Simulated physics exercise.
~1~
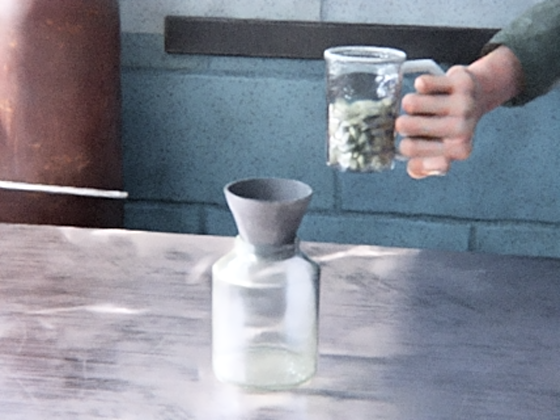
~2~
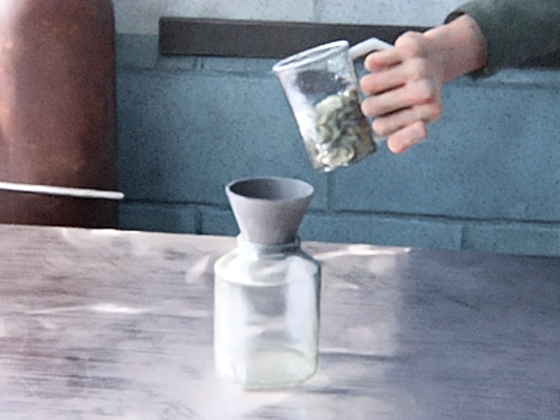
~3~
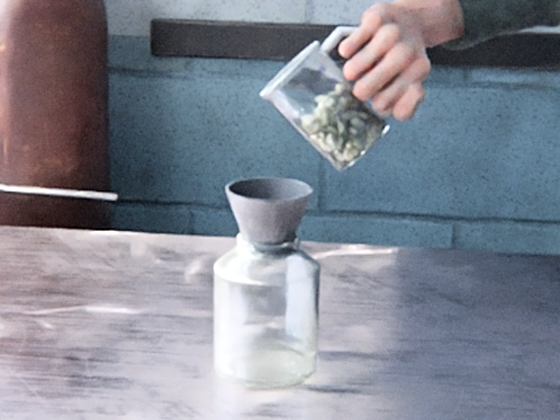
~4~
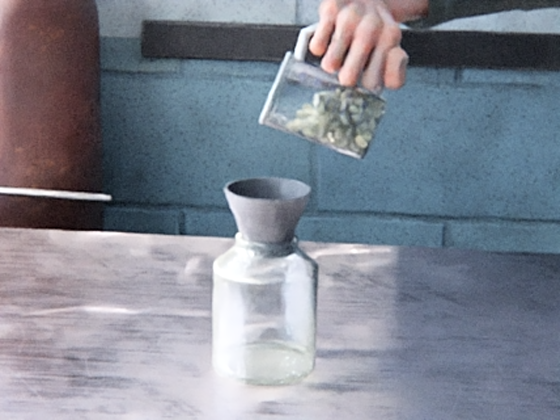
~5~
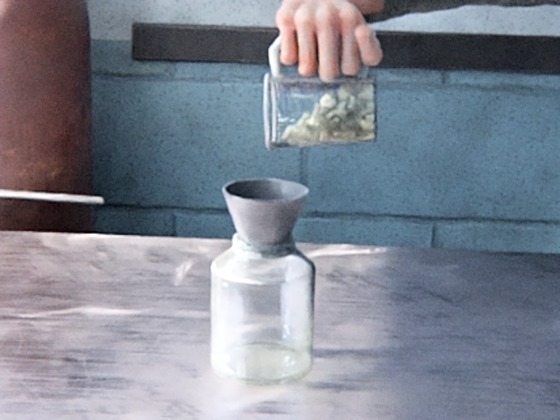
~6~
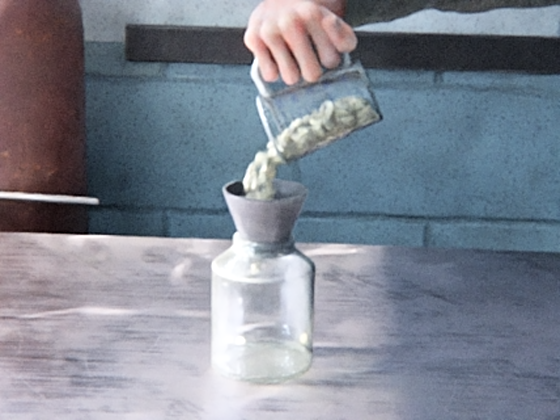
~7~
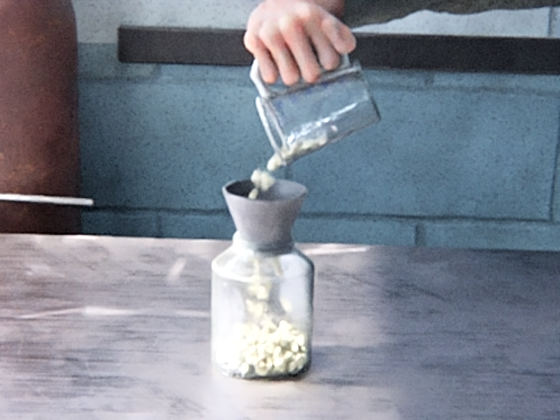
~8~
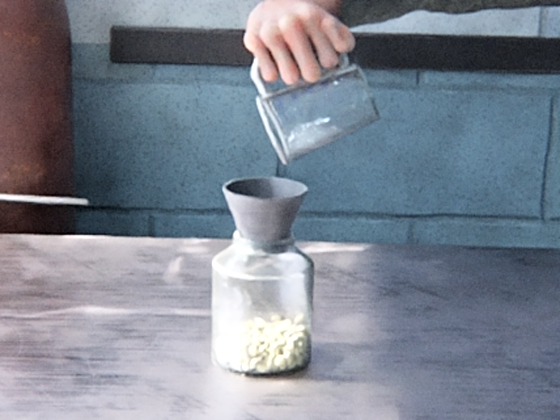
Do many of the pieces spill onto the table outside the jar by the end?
No, hardly any spill. Nearly all of the pieces go through the funnel and end up in a pile at the bottom of the jar.
